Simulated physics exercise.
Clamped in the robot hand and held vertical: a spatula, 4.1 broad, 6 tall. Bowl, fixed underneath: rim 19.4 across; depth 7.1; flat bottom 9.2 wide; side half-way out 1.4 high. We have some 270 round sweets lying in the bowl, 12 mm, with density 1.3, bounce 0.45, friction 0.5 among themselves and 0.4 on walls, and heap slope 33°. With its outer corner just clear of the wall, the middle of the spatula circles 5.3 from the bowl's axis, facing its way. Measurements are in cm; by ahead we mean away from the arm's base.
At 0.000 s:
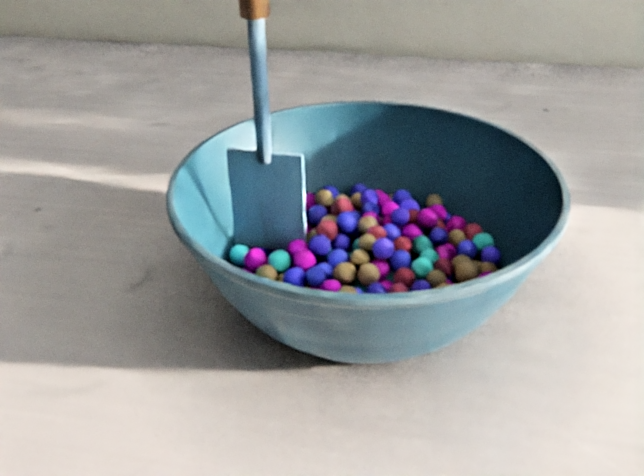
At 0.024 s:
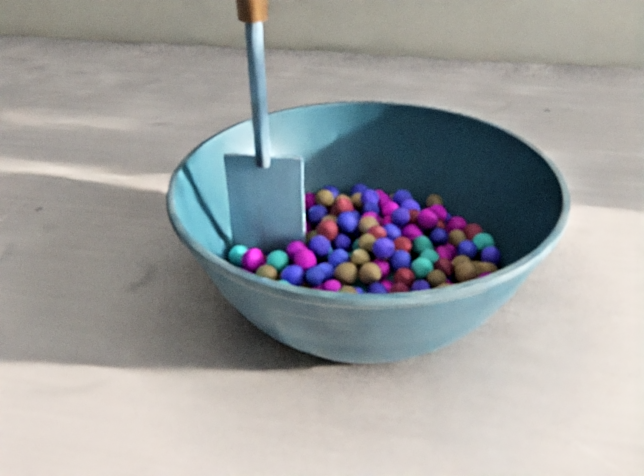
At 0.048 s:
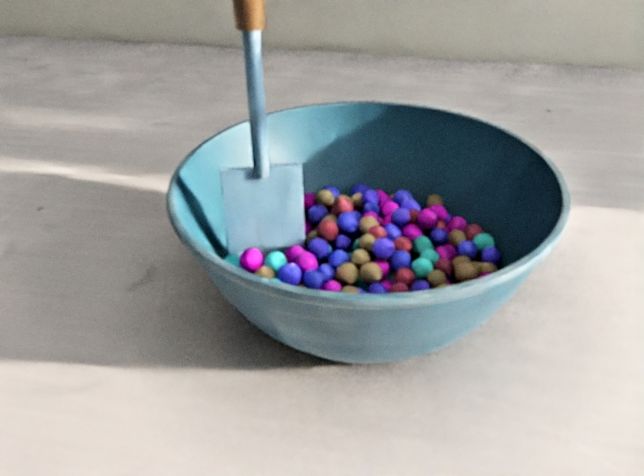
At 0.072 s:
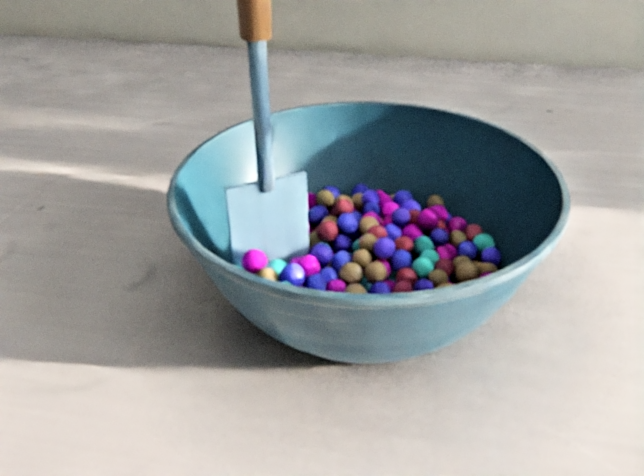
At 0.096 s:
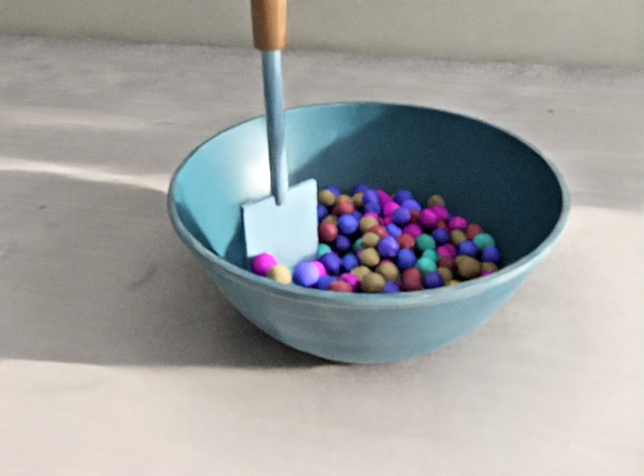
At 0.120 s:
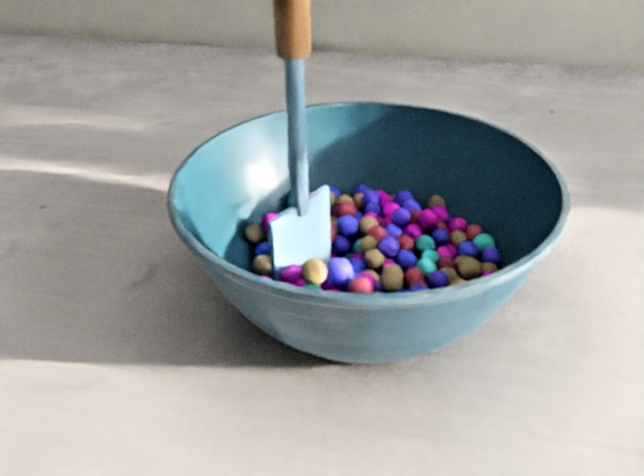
On a pale sunlit surface, a wooden-handled spatula sweeping along the left side of a blue bowl, pushing through colourful round sweets.
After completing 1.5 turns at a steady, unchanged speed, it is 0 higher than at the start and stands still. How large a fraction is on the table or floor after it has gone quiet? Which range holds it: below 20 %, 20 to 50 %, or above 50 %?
The range below 20 %.
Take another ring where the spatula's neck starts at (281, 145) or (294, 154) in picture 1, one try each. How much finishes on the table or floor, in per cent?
Roughly 0 and 0 per cent.
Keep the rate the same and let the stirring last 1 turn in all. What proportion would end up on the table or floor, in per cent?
Roughly 5 percent would end up there.
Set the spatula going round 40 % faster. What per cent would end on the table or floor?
Then roughly 30 per cent.
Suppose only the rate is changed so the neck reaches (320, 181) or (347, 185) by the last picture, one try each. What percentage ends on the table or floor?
It comes to roughly 20 per cent and then 30 per cent.
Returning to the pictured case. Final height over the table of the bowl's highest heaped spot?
The peak stands near 6.0 centimetres up.
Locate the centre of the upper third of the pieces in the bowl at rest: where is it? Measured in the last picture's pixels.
The centre sits around (442, 204) in the last picture.
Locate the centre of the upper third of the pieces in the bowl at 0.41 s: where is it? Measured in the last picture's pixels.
Centre estimate: Approx. (376, 163) px.
By 0.41 s, 250° round, highest piece 8 above the table; 262 in the bowl, 3 on the table or floor, 6 in flight or on the tool.
By 0.69 s, 75° round, highest piece 9 above the table; 253 in the bowl, 14 on the table or floor, 4 in flight or on the tool.
By 1.03 s, 180° round, highest piece 7 above the table; 239 in the bowl, 31 on the table or floor, 1 in flight or on the tool.
By 1.73 s, 180° round, highest piece 6 above the table; 239 in the bowl, 32 on the table or floor.
Final count, 239 in the bowl, 32 on the table or floor. That is 12 % on the table or floor.
